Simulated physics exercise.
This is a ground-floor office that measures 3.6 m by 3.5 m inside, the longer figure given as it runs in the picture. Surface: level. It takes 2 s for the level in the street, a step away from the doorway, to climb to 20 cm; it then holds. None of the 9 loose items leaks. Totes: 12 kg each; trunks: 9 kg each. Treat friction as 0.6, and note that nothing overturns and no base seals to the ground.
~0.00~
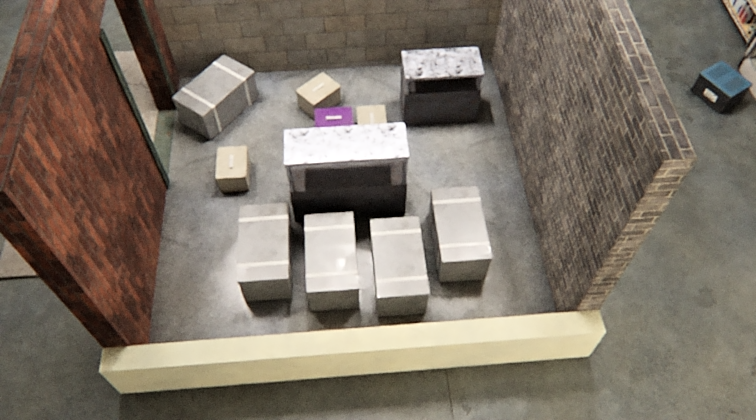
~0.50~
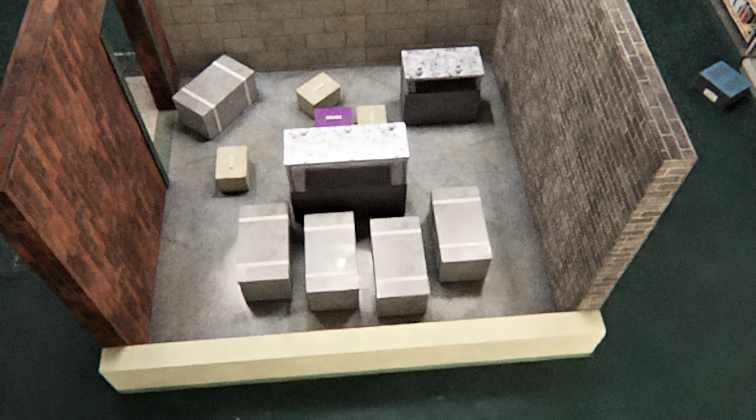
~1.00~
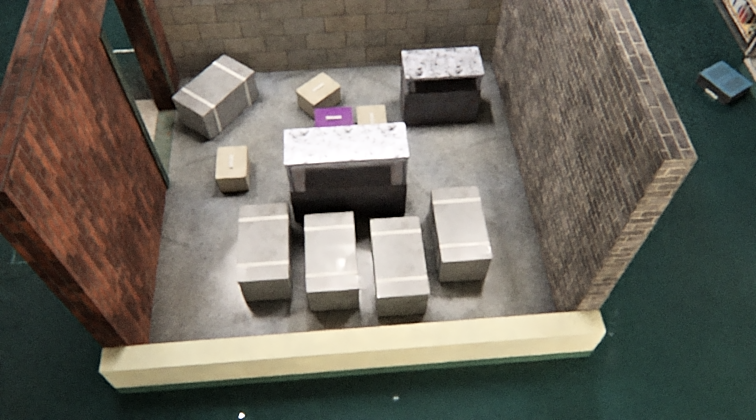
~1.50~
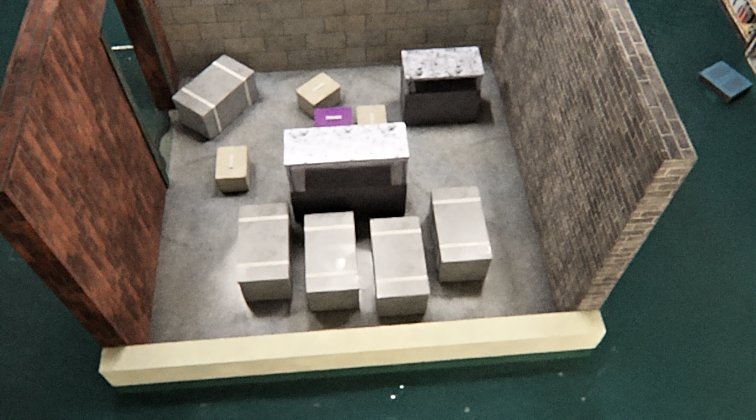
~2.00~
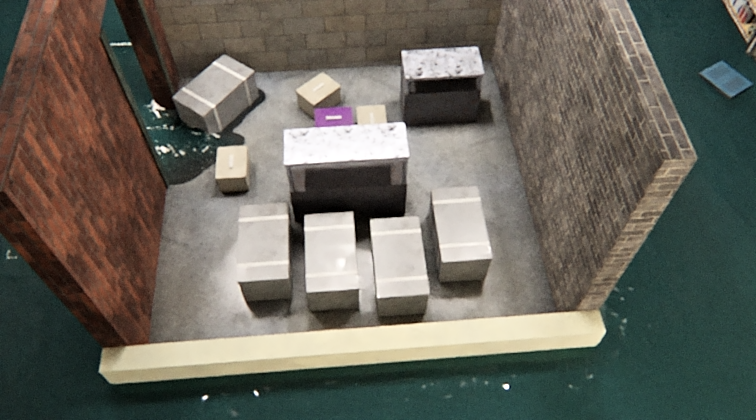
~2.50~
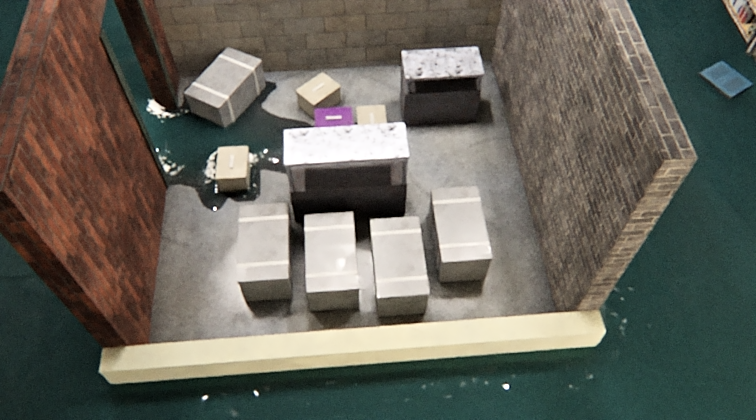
In a walled office, dark water spreads outside, then enters at left and shifts a crate.
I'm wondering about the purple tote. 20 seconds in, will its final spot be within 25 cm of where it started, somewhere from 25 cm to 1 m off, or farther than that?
Result: A long trip.
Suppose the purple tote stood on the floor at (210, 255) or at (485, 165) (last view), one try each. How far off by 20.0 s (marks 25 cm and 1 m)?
The first time it wanders far off, the second time it wanders far off.
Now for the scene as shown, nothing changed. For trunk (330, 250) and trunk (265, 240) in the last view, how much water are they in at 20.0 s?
About 15 and 16 cm.
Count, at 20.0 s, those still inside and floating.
9 at that moment.
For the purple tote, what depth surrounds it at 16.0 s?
11 cm, roughly.
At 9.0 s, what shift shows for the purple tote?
Roughly 150 cm.
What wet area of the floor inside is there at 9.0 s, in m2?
Some 12.0 m2.
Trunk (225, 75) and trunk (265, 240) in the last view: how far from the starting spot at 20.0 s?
Net displacement, in order: 250 cm; 80 cm.
After 4.0 s the purple tote is near (339, 119), 0.1 m from its start, aground; 1 afloat.
After 9.0 s the purple tote is near (443, 209), 1.6 m from its start, aground; 5 afloat.
After 16.0 s the purple tote is near (357, 265), 1.8 m from its start, afloat; 9 afloat.
After 20.0 s the purple tote is near (340, 296), 2.1 m from its start, afloat; 9 afloat.
